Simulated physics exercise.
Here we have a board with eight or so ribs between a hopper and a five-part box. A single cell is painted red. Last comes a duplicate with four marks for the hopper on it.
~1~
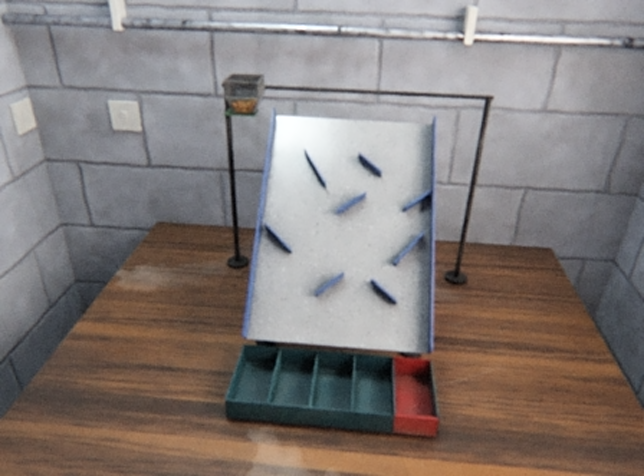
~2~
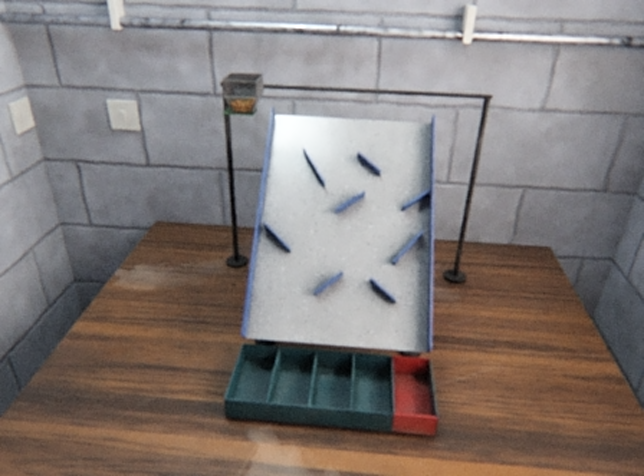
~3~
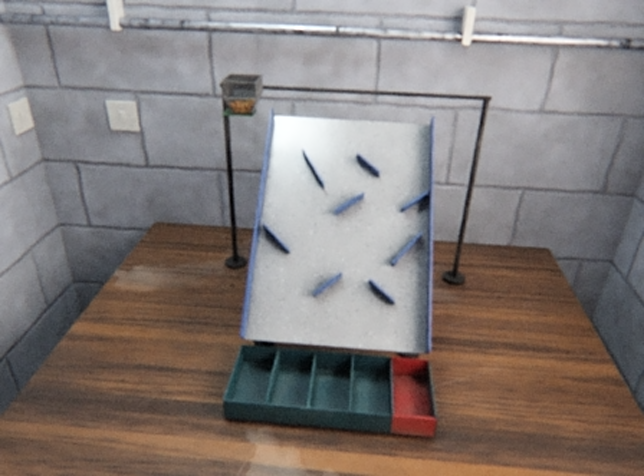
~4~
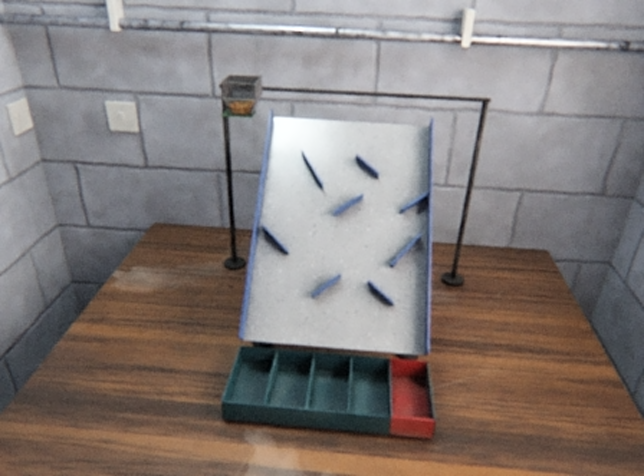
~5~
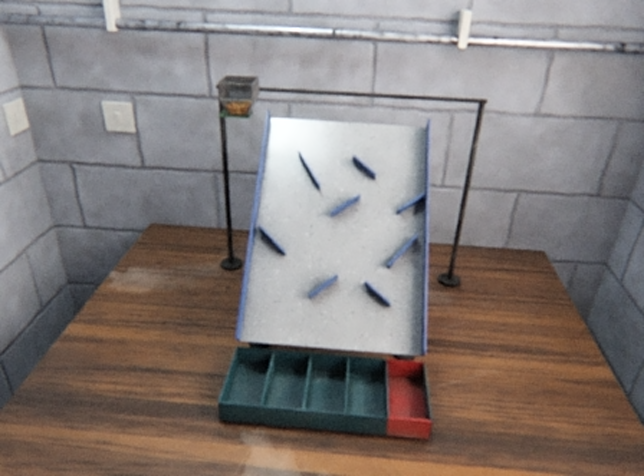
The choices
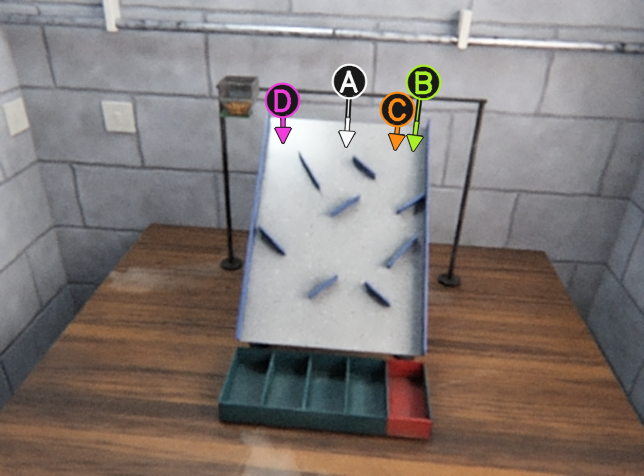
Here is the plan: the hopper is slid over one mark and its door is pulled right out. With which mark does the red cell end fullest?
C beats the others.
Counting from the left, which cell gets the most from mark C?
It is the fifth one.
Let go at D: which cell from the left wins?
It is the second one.
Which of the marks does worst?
It is D.
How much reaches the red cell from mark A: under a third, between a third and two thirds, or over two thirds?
Mark A gives under a third.
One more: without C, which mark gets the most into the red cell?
That would be B.
On the marked copy, mark A meets the board at (346, 141); mark B meets the board at (413, 145); mark C meets the board at (395, 144); mark D meets the board at (283, 137).
For mark A, about a tenth in the red cell, the larger part in other cells, just a few held on the board, about a tenth outside the box.
For mark B, roughly half in the red cell, roughly a third in other cells, about a tenth held on the board, just a few outside the box.
For mark C, the larger part in the red cell, roughly a quarter in other cells.
For mark D, not one piece in the red cell, the larger part in other cells, about a tenth held on the board, just a few outside the box.
